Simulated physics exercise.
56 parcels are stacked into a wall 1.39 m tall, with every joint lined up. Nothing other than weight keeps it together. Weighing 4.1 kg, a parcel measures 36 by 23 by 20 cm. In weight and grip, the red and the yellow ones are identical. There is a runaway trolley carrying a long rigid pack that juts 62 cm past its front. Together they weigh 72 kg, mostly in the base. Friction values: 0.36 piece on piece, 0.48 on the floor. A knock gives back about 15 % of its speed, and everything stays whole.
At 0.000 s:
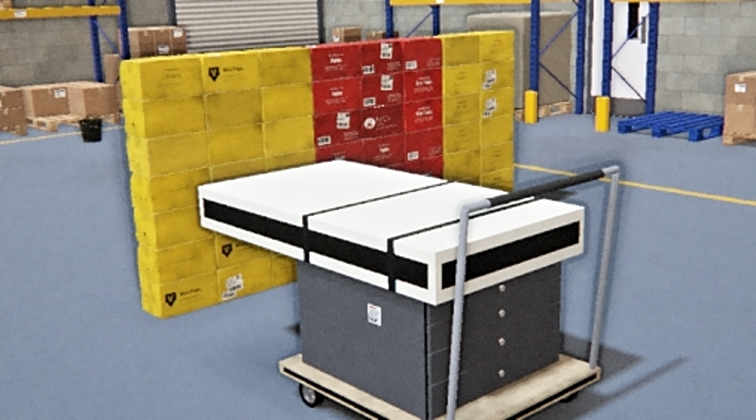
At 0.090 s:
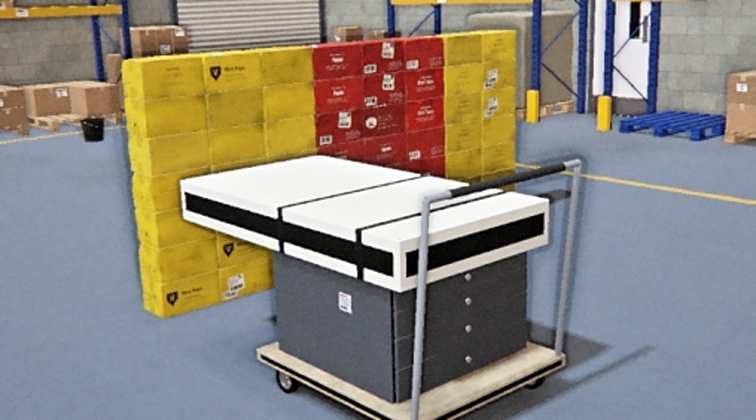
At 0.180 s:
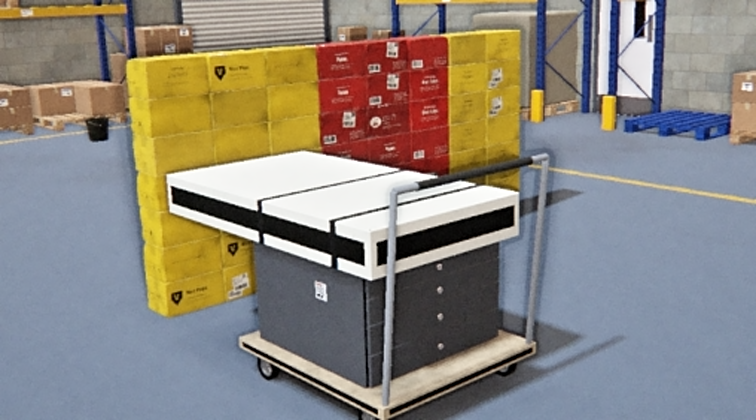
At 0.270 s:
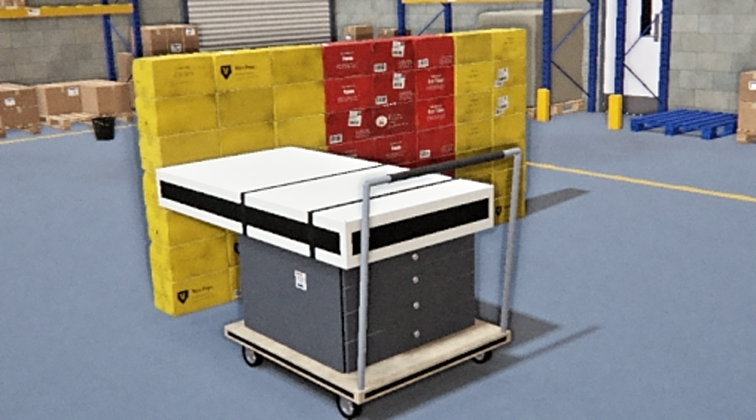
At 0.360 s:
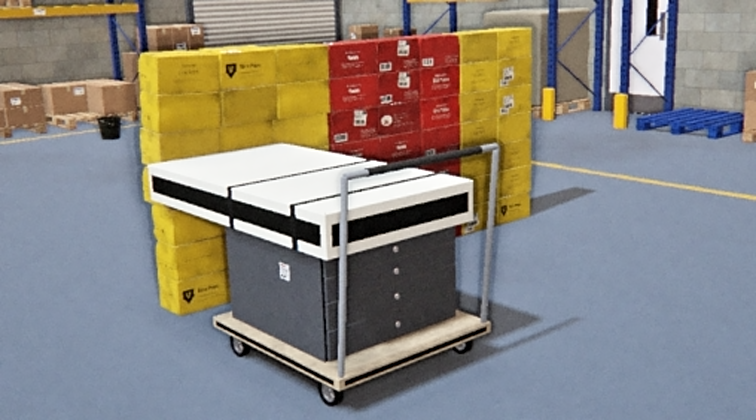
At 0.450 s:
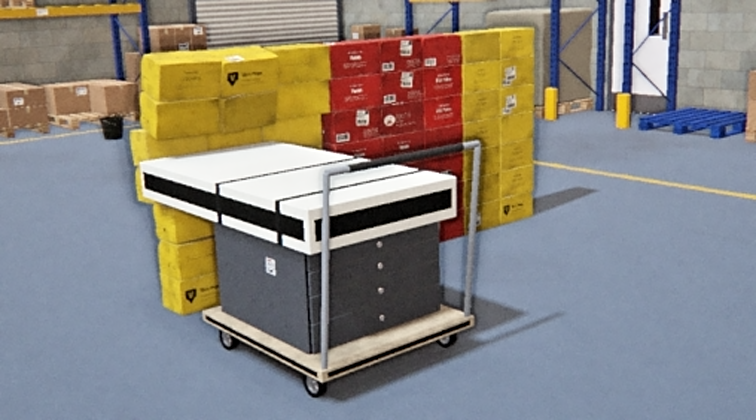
A long wall of stacked yellow parcels with a red block right of its middle stands on the blue-grey floor of a warehouse, seen from slightly above as the camera pans a little. Before it, a flat trolley carries a dark grey drawer cabinet under a long white, black-banded box. The trolley rolls away toward the wall, and the box's far end pushes into the yellow parcels, shifting and tilting several.
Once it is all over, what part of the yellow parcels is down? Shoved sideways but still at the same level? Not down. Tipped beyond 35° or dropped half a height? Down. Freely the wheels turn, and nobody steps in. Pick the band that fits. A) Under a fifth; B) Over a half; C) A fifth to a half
A fifth to a half (C).
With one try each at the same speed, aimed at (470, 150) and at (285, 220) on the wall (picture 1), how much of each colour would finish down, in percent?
First try then second: Yellow 30 and 40, red 30 and 30 per cent.
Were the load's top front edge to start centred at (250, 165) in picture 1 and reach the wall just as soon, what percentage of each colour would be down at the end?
Result - yellow: 50%; red: 0%.
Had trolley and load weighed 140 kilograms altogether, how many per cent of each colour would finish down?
Yellow 30, red 0 per cent.
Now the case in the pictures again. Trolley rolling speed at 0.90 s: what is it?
Something like 0.7 m/s, I'd say.
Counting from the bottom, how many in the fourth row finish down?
The tally comes to 3.
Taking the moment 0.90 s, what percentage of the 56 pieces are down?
By then 20 %.
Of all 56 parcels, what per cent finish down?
Near enough 20 per cent of them, I reckon.
Around 0.60 s, load 35 cm past the wall's line, still rolling; 8 of the 35 yellow parcels down (8 of 56 in all colours); top yellow parcel tipped 10°.
Around 0.90 s, load 65 cm past the wall's line, still rolling; 11 of the 35 yellow parcels down (11 of 56 in all colours); top yellow parcel tipped 50°, 16 cm lower.
Around 1.32 s, load 77 cm past the wall's line, still rolling; 12 of the 35 yellow parcels down (12 of 56 in all colours); top yellow parcel tipped 31°, 50 cm lower.
Finally (2.7 s), load 76 cm past the wall's line, stopped; 12 of the 35 yellow parcels down (12 of 56 in all colours); top yellow parcel upside down; top red parcel unmoved. That is 34 per cent. Seen by the last camera, middles, top yellow parcel near (270, 204), top red parcel near (391, 55).
